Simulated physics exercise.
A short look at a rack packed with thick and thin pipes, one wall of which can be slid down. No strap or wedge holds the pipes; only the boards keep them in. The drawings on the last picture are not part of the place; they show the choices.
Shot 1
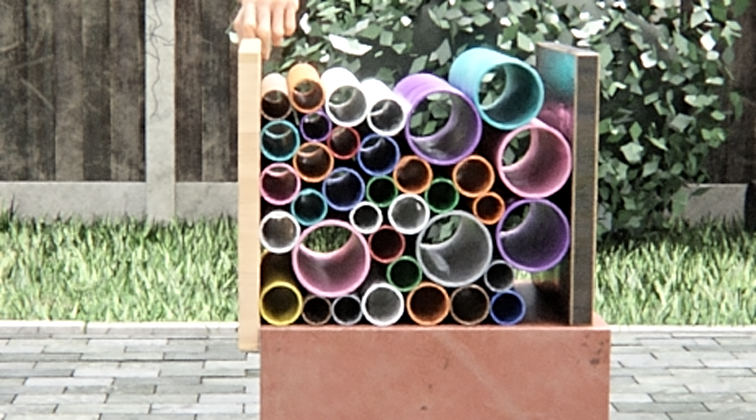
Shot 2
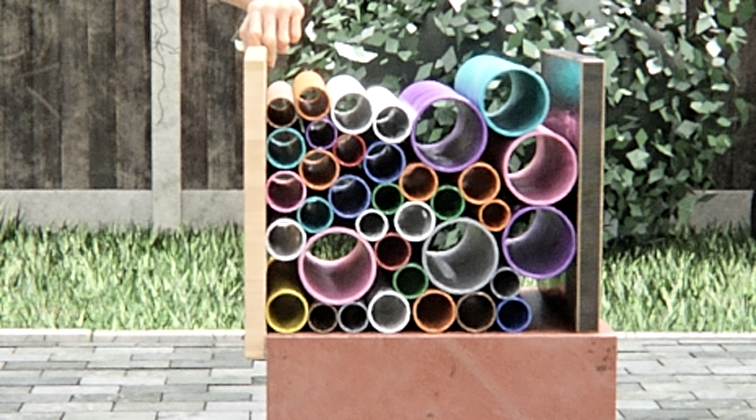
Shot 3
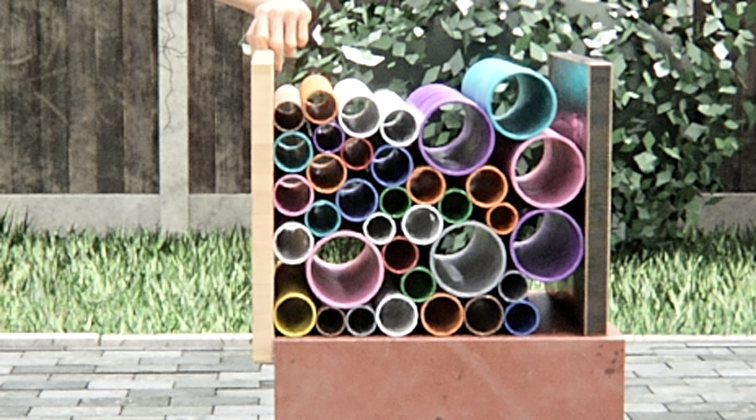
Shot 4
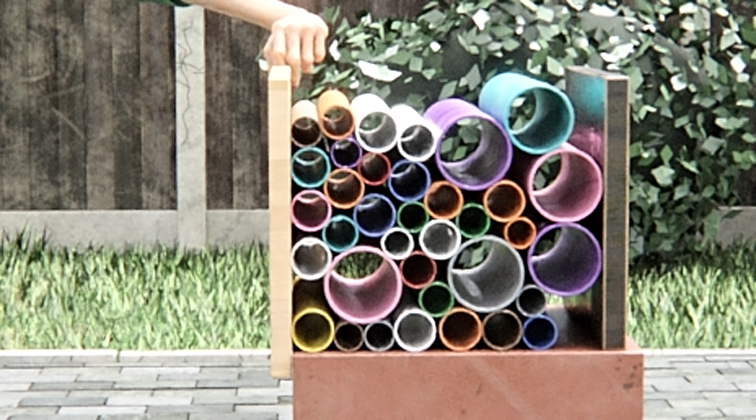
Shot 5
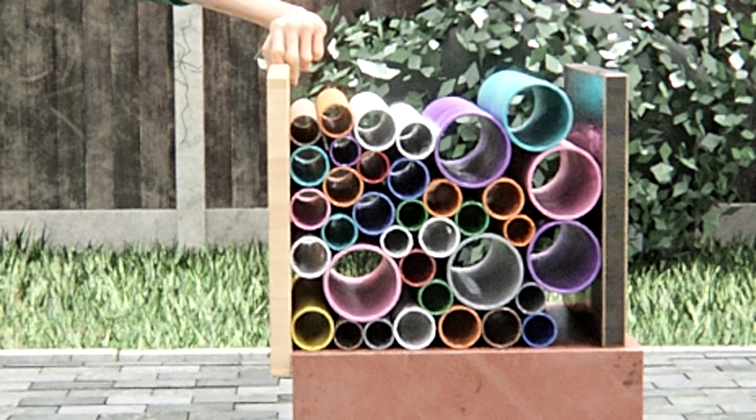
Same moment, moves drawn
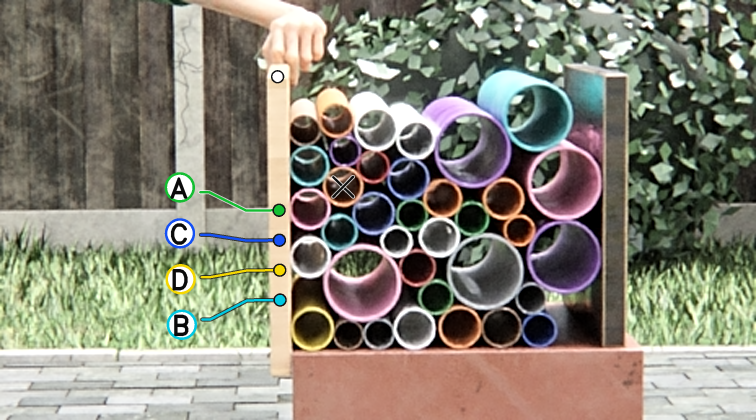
In a paved yard, a hand rests on the side board of a rack packed with pipes.
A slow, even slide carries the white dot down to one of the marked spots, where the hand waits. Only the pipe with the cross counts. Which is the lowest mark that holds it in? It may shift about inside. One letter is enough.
No lower than A.
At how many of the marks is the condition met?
The number is one.
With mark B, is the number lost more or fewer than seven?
At B, more than seven.
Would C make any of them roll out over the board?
Yes.
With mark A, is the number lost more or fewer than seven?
It loses fewer than seven.
On the marked copy, A at (279, 210); B at (280, 300); C at (279, 240); D at (280, 270); the cross at (343, 187); the white dot at (278, 77).
With A. Early on, top of the board (289, 140).
Further on, top of the board (290, 209).
At the end, top of the board (290, 209), one out over the board, the crossed one still inside.
As for the rest, B lets the crossed one out; C lets the crossed one out; D lets the crossed one out.
